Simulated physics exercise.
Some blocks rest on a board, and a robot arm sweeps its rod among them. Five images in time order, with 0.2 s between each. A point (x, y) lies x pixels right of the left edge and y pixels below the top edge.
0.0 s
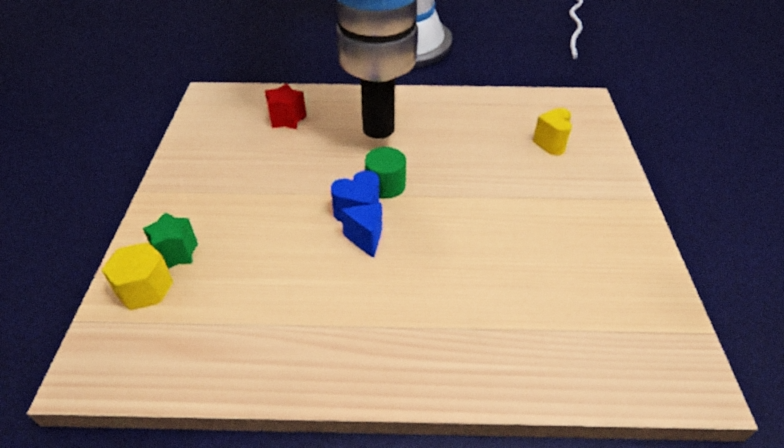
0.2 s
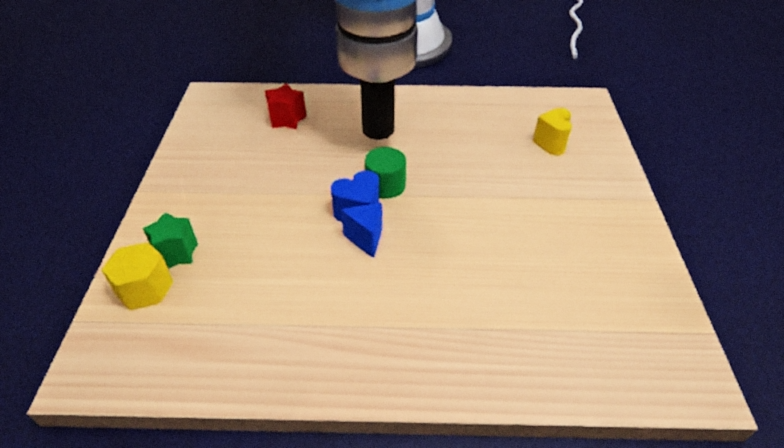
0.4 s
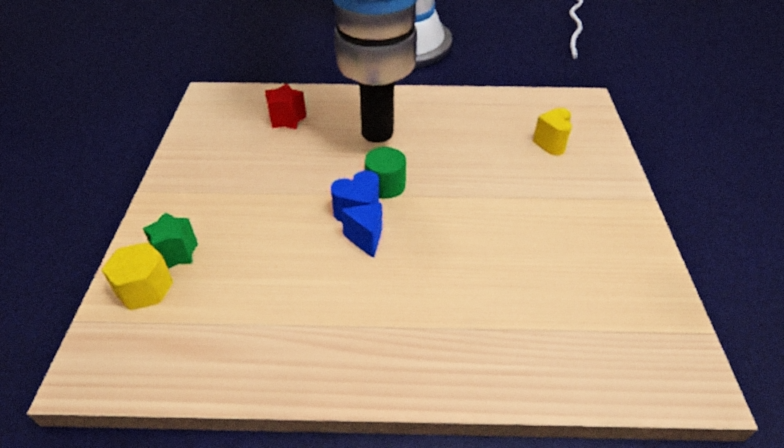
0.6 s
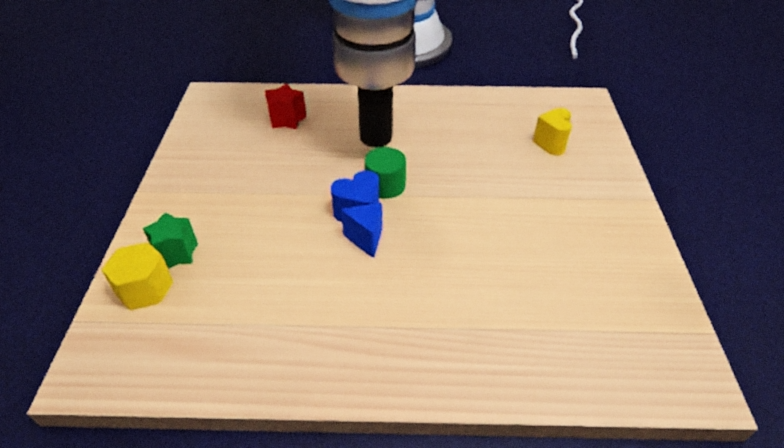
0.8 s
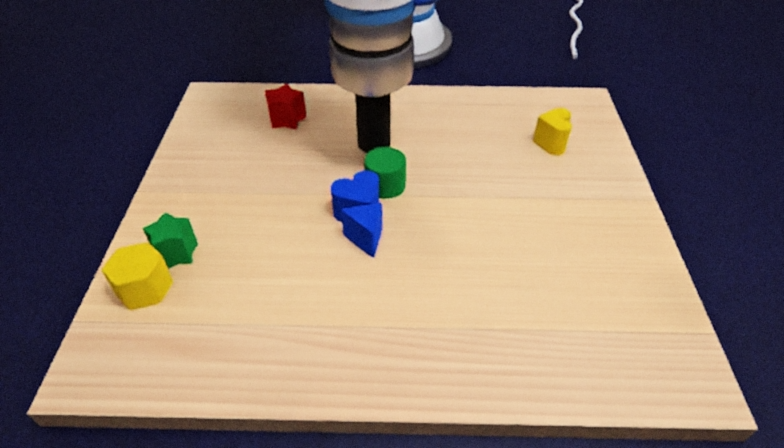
Robot arm's black rod inching toward the viewer behind a green disc and blue blocks, all blocks staying still on the board.
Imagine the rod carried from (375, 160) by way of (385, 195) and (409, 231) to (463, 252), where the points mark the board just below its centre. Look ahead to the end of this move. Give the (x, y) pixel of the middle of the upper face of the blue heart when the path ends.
The middle of its upper face will lie at (359, 202).
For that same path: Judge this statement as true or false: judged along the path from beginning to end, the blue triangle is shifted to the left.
This is false.
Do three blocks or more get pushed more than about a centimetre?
Final answer: Yes.
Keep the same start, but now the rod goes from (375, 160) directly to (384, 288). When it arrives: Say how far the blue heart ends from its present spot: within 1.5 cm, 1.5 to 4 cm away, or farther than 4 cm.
Range: Over 4 cm.
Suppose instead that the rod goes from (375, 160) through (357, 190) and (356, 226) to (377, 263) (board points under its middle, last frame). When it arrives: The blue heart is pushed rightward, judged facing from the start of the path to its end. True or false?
The statement is incorrect.
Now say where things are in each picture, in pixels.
The first frame shows lower end of the rod at (379, 129), tops of blocks, blue heart at (357, 186), blue triangle at (365, 214), green disc at (385, 159).
The second frame shows rod at (378, 130), blocks as before.
The third frame shows rod at (378, 133), blocks as before.
The fourth frame shows rod at (376, 138), blocks as before.
The fifth frame shows rod at (374, 144), blue heart at (357, 186), blue triangle at (365, 214), green disc at (385, 159).
The first path, step by step. One third of the way, rod at (385, 179); blue heart at (356, 197), turned 55° clockwise; blue triangle at (362, 221), turned 10° anticlockwise; green disc at (406, 192).
Two thirds of the way, rod at (410, 216); blue heart at (359, 202), turned 85° clockwise; blue triangle at (361, 228); green disc at (442, 228).
At the end, rod at (465, 236); blue heart at (359, 202), turned 85° clockwise; blue triangle at (361, 228); green disc at (489, 257).
